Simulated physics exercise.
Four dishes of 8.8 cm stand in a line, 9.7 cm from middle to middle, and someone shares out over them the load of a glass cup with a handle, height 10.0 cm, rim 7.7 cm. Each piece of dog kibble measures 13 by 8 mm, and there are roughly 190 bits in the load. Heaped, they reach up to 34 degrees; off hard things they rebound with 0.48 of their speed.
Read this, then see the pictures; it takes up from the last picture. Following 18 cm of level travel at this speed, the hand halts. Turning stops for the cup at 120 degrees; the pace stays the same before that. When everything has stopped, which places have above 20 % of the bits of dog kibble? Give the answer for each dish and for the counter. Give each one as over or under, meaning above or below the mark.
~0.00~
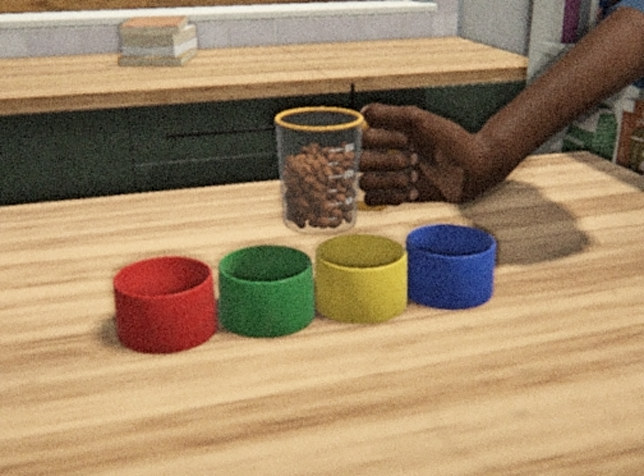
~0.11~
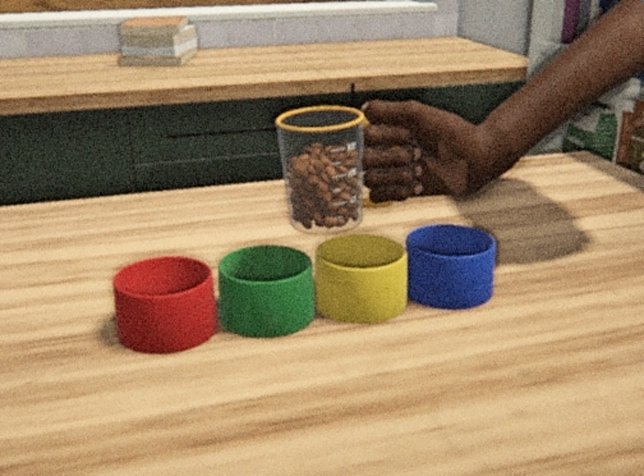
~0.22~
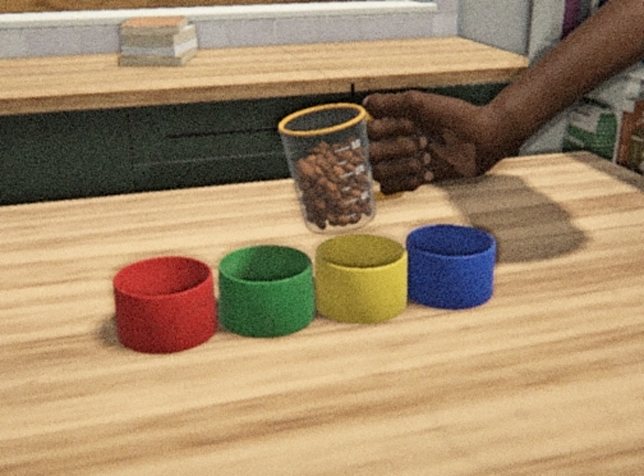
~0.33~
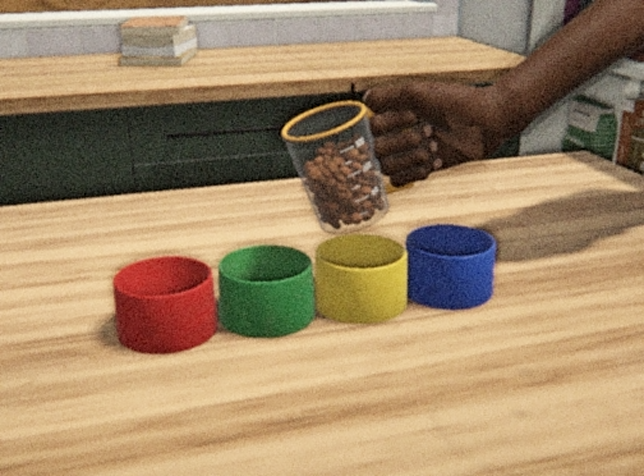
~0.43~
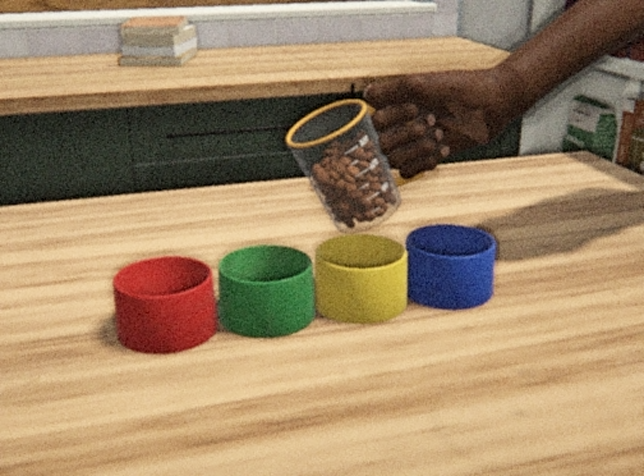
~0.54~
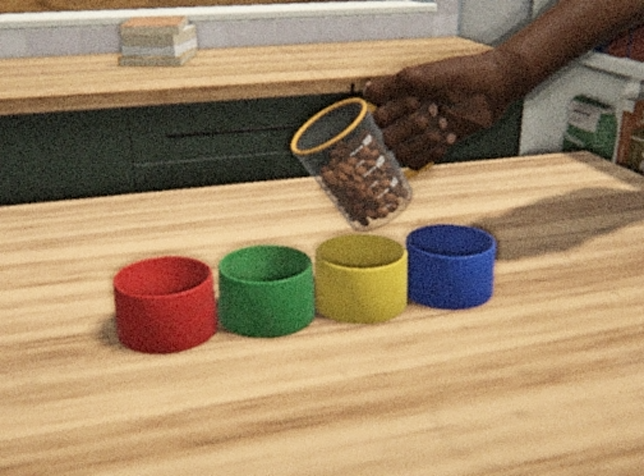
Red: Under, blue: Over, green: Under, yellow: Over, counter: Over.
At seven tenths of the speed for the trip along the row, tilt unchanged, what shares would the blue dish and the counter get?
Blue: 0; counter: 0.
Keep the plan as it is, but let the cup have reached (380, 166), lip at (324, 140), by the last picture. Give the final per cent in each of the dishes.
It'd finish with red at 0, blue at 100, green at 0 and yellow at 0.
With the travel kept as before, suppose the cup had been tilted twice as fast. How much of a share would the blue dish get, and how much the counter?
Blue 0; counter 0.
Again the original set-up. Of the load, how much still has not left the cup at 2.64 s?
Roughly 0 %.
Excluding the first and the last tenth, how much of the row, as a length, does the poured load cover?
Length: Approx. 11 cm.
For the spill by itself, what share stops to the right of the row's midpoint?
I'd estimate close to 100 in a hundred.
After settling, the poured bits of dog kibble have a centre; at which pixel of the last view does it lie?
(394, 286) or so.
Then, at 1.42 s, tilt 90 degrees; cup holds 100 %.
After 2.01 s, tilt 120 degrees; cup holds 40 %, blue 10 %, yellow 35 %.
Then, at 2.64 s, tilt 120 degrees; cup holds 0 %, blue 35 %, yellow 40 %.
In the end, at 2.9 s, red 0 %, blue 35 %, green 0 %, yellow 40 %, counter 25 %.
